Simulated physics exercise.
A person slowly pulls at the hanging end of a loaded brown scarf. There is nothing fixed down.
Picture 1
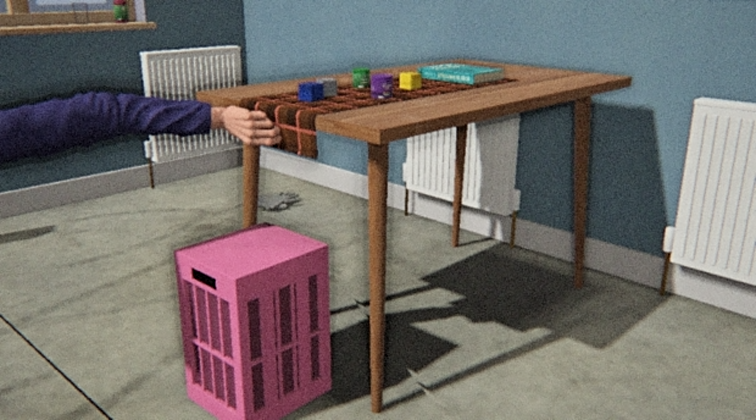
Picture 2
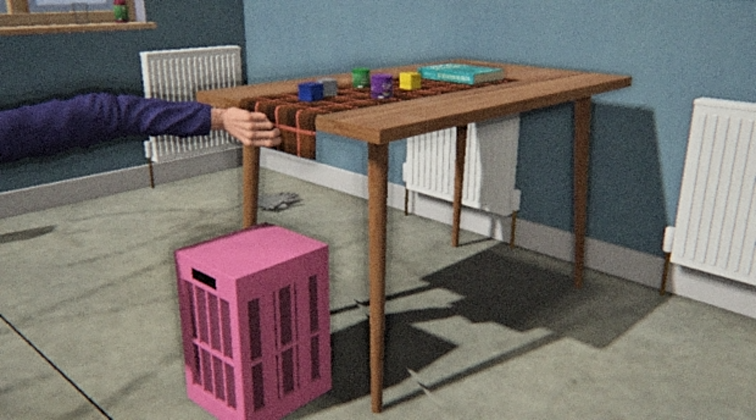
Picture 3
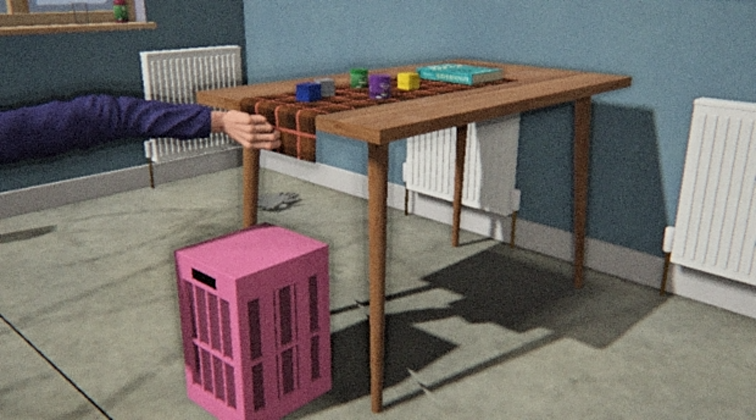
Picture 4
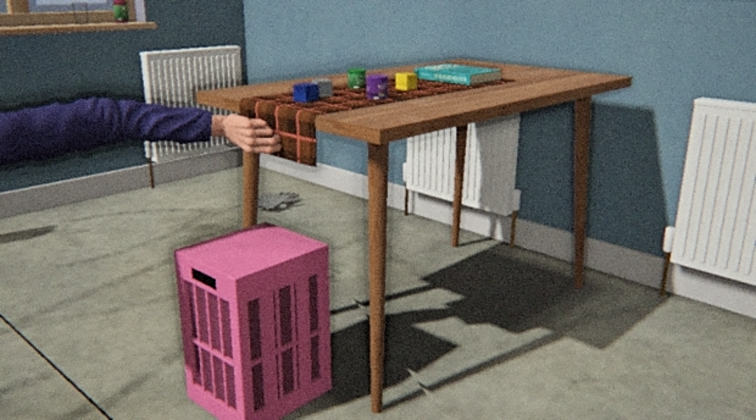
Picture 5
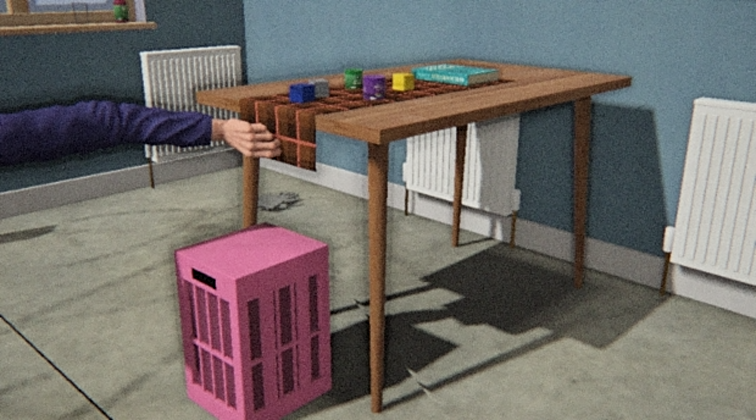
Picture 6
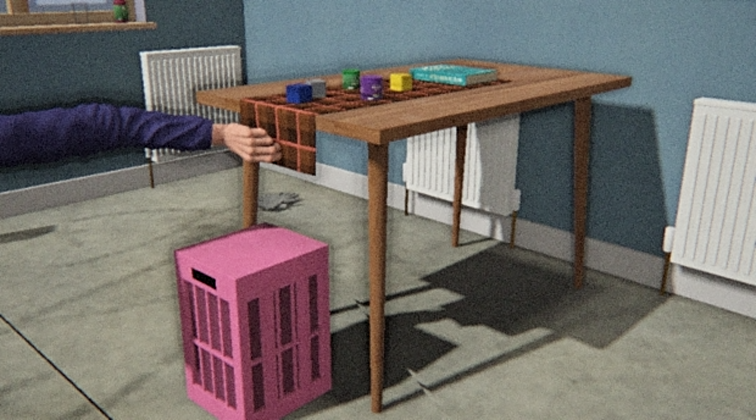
A hand in a dark blue sleeve slowly tugged the hanging end of a brown checked cloth on a wooden table, and the small colourful objects on top shifted slightly left with it.
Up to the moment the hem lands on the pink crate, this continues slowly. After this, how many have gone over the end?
The total is two.
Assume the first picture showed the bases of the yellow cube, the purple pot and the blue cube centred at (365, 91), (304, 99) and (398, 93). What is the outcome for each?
I'd say the yellow cube hangs on, the purple pot takes a fall, and the blue cube hangs on.
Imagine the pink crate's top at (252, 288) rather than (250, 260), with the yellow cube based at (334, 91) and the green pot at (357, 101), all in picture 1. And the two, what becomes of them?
Result: Yellow cube gone, green pot gone.
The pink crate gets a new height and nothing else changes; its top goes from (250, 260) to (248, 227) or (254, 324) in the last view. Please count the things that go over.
We'd get 1 in the first case and 4 in the second.
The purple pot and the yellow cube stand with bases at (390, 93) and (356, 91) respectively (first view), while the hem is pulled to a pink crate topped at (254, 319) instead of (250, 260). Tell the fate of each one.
First the purple pot: It ends off the top. Then the yellow cube: It ends off the top.
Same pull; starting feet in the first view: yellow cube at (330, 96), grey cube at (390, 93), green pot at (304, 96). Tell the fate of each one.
The yellow cube will end up down, the grey cube will stay where it is, and the green pot will end up down.
A little later, hem near (278, 196); all still up.
Next, hem on the crate; blue cube and grey cube gone.
When it is over, hem on the crate; blue cube and grey cube gone. It carries off two.
